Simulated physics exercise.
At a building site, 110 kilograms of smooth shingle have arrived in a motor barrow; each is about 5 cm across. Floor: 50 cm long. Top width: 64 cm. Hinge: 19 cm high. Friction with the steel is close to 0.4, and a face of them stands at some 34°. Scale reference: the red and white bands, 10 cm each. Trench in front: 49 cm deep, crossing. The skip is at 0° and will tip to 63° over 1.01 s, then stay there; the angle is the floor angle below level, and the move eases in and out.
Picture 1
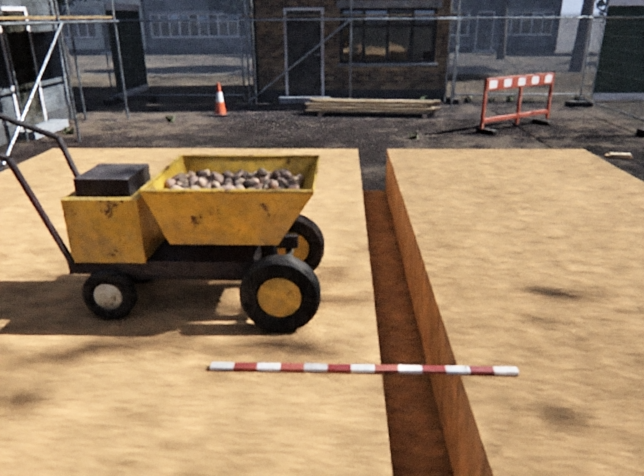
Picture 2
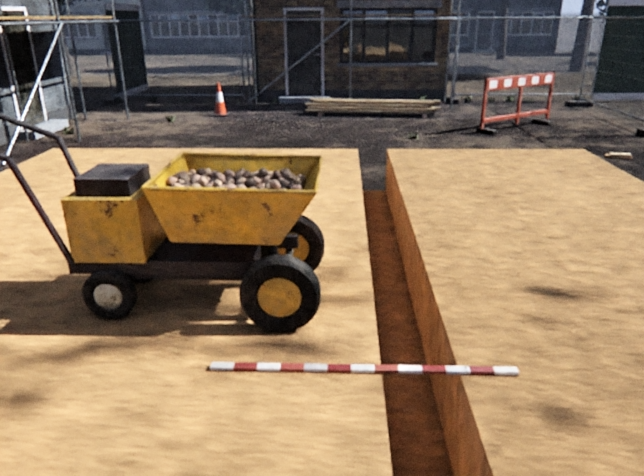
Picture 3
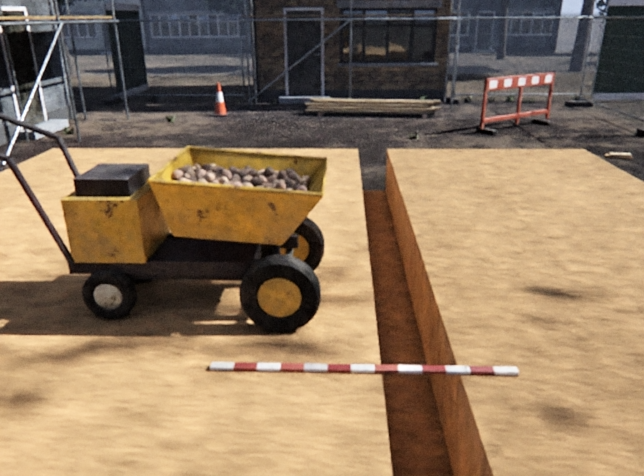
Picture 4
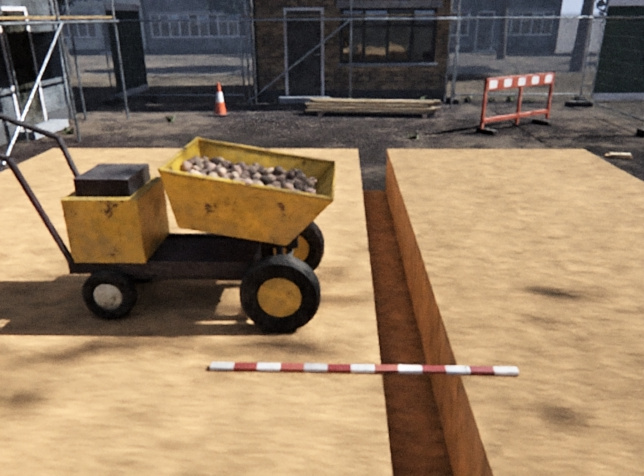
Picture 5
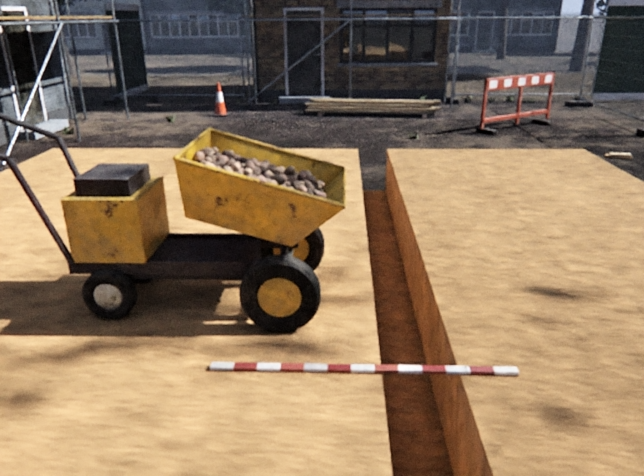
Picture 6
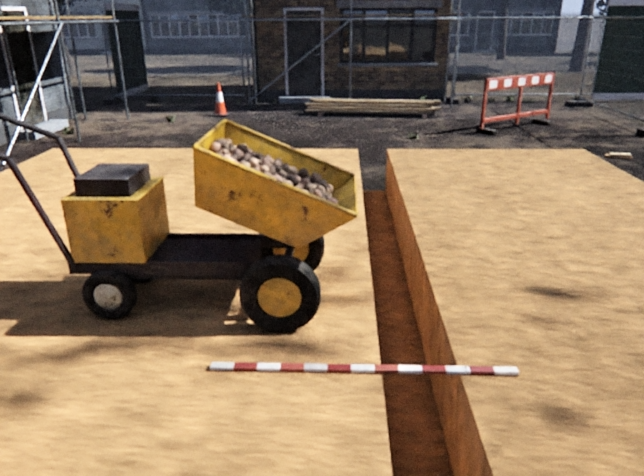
Yellow dumper standing beside a trench on a building site, its skip of stones gradually tilting forward to the right.
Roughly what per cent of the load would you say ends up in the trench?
I'd say 62 per cent ends up in the trench.
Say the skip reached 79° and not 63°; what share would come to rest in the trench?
Near 75 per cent then.
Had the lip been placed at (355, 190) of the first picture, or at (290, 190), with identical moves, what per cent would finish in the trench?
The first start gives about 30 per cent, the second about 80.
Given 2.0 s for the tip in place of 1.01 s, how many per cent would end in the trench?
75 per cent.
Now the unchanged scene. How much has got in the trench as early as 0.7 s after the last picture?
Roughly 20% by that time.
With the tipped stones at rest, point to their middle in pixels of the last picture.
Roughly (413, 365), I'd say.
Then, 0.3 s after the last picture the floor is at 53°, 100 % in the skip; the foremost stones are at (380, 238).
Then, 0.7 s after the last picture the floor is at 63°, 78 % in the skip, 19 % in the trench, 3 % past the trench; the foremost stones are at (462, 308).
Then, 1.0 s after the last picture the floor is at 63°, 45 % in the skip, 34 % in the trench, 21 % past the trench; the foremost stones are at (545, 301).
Then, 3.0 s after the last picture the floor is at 63°, 16 % in the skip, 62 % in the trench, 22 % past the trench; the foremost stones are at (633, 305).
